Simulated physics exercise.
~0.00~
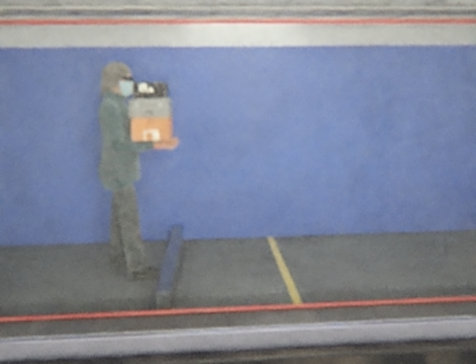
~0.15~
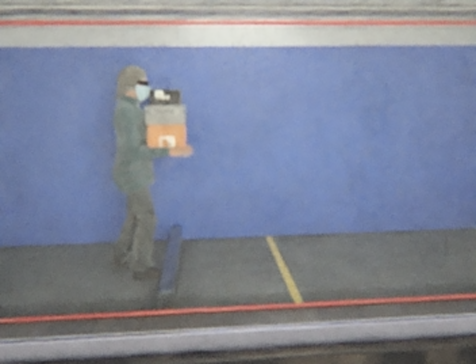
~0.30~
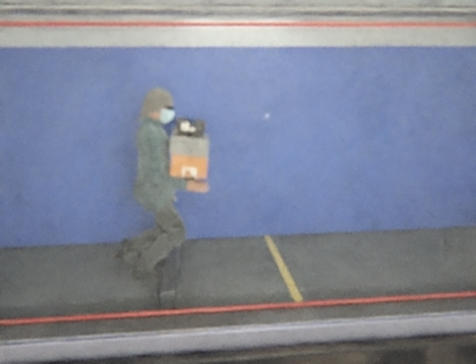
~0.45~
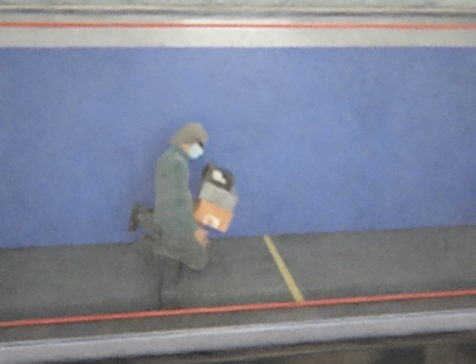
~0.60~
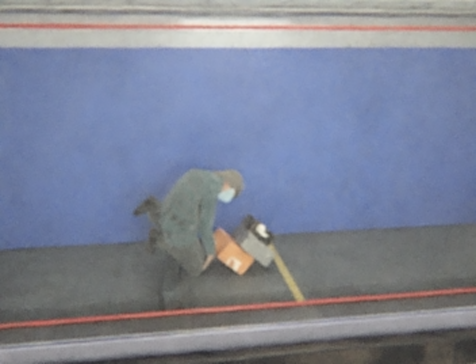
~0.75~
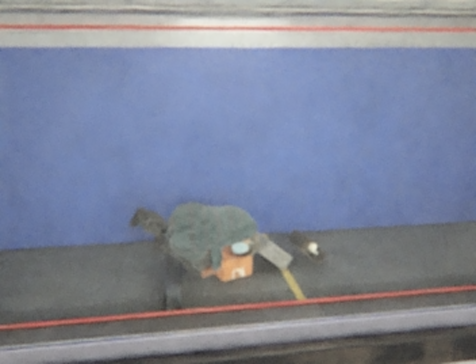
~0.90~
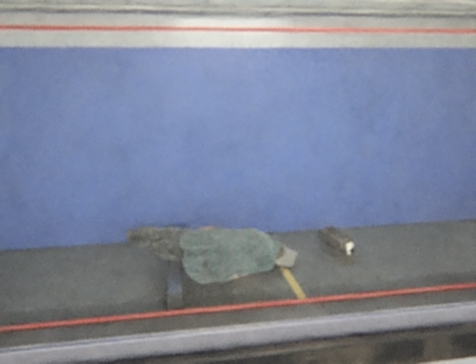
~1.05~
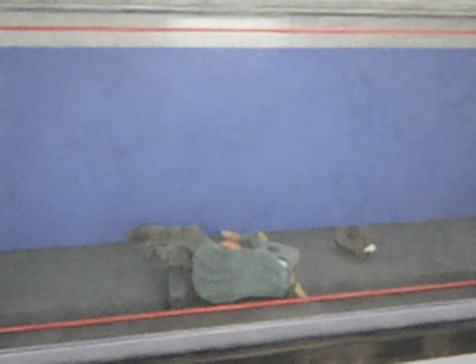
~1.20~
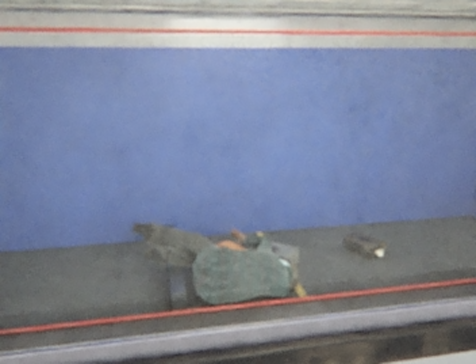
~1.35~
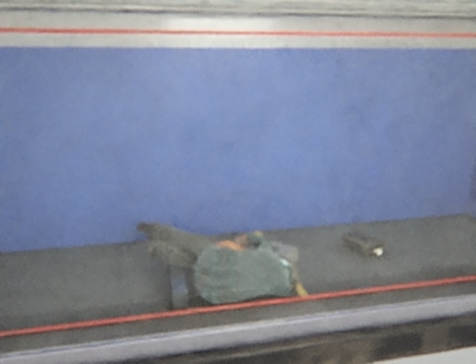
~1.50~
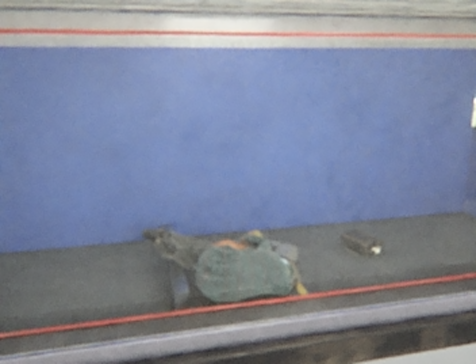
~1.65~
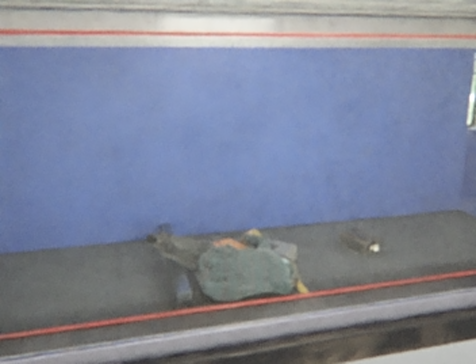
A masked person carrying a stack of three boxes tripped over a low rail and pitched forward to the right, landing face down as the load spilled; the black one tumbled beyond the yellow line, while the orange and grey ones stopped short.
